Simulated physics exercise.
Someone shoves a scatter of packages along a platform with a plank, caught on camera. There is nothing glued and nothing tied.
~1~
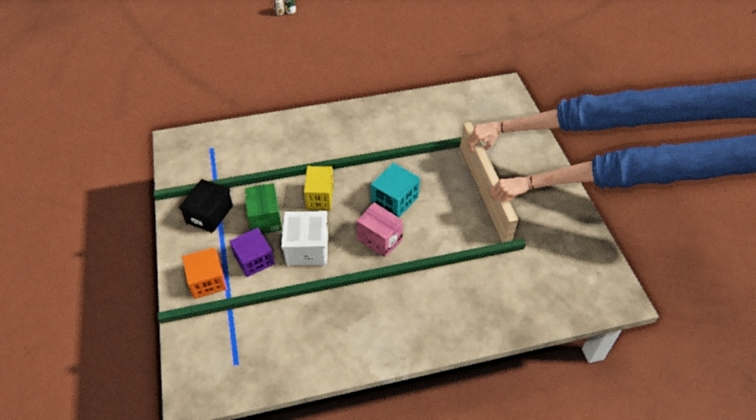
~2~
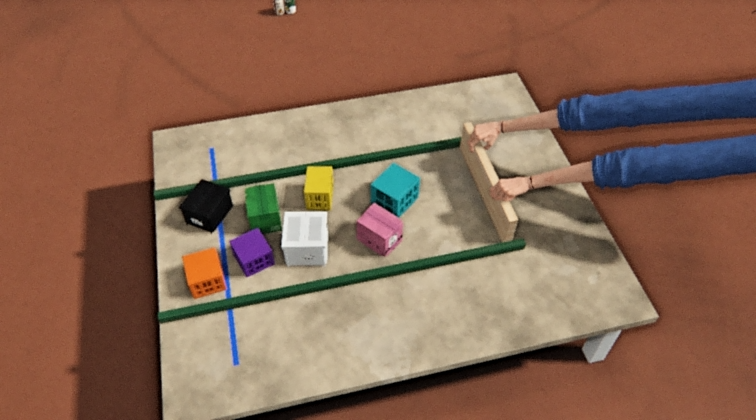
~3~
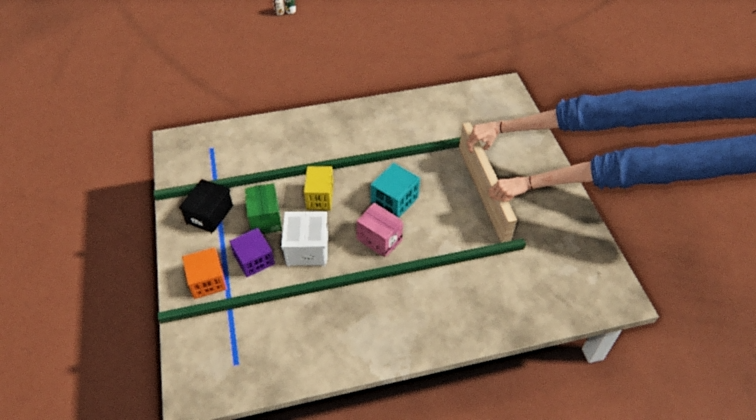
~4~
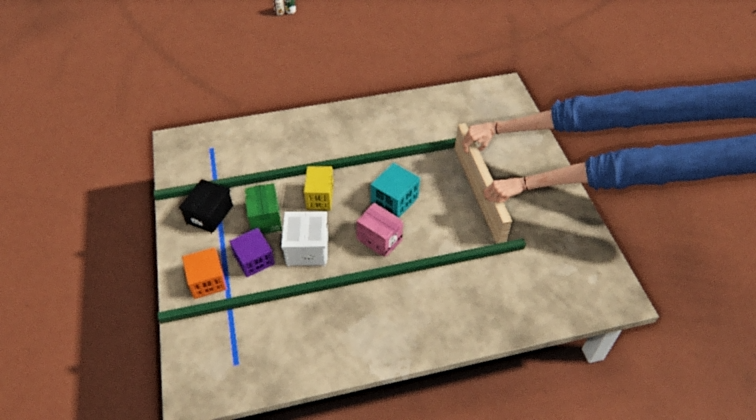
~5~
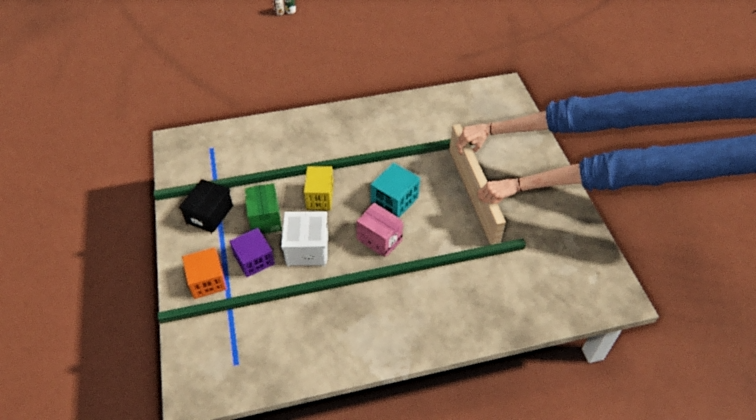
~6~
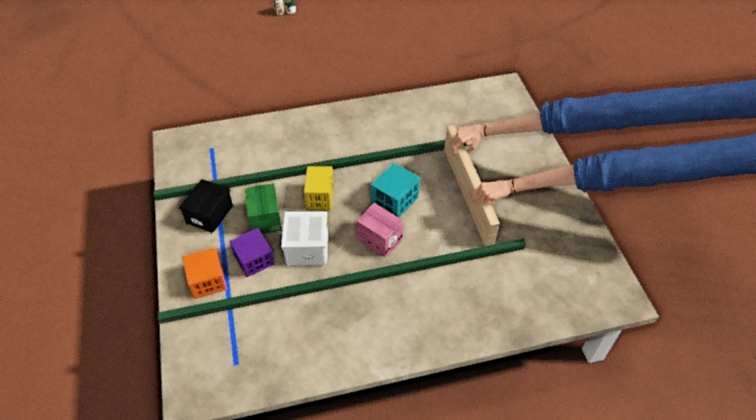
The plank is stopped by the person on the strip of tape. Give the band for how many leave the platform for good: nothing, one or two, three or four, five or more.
Band: Three or four.
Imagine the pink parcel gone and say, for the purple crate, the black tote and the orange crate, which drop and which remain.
Here's how it goes: The purple crate hangs on, the black tote is gone, and the orange crate is gone.
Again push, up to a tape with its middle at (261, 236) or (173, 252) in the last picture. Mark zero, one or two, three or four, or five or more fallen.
In turn: Either one or two; five or more.
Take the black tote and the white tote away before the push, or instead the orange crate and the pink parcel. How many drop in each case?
The counts: 1 and 1.
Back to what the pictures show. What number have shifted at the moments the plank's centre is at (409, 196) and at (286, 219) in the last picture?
At first I count 1, and then 8.
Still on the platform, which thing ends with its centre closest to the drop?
It's the green box that is foremost.
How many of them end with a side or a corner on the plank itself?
Contact count: 3.
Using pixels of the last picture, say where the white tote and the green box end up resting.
In the last picture the white tote sits at (170, 260) while the green box sits at (163, 229).
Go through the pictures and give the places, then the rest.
In the first picture, orange crate (205, 273); black tote (207, 206); purple crate (252, 253); plank (486, 181); tape (222, 243).
In the second picture, black tote (207, 206); green box (263, 209).
In the third picture, purple crate (252, 253); yellow crate (319, 189).
In the fourth picture, orange crate (205, 273); pink parcel (380, 230).
In the fifth picture, black tote (207, 206); turquoise crate (395, 191).
In the sixth picture, orange crate (205, 273); black tote (207, 206); purple crate (252, 253); plank (469, 184); tape (222, 243).
Soon after, none off yet; orange crate at rest near (205, 273); black tote at rest near (207, 206); purple crate at rest near (252, 253).
By the end, the number that fall off is three or four; fallen, purple crate, black tote and orange crate.
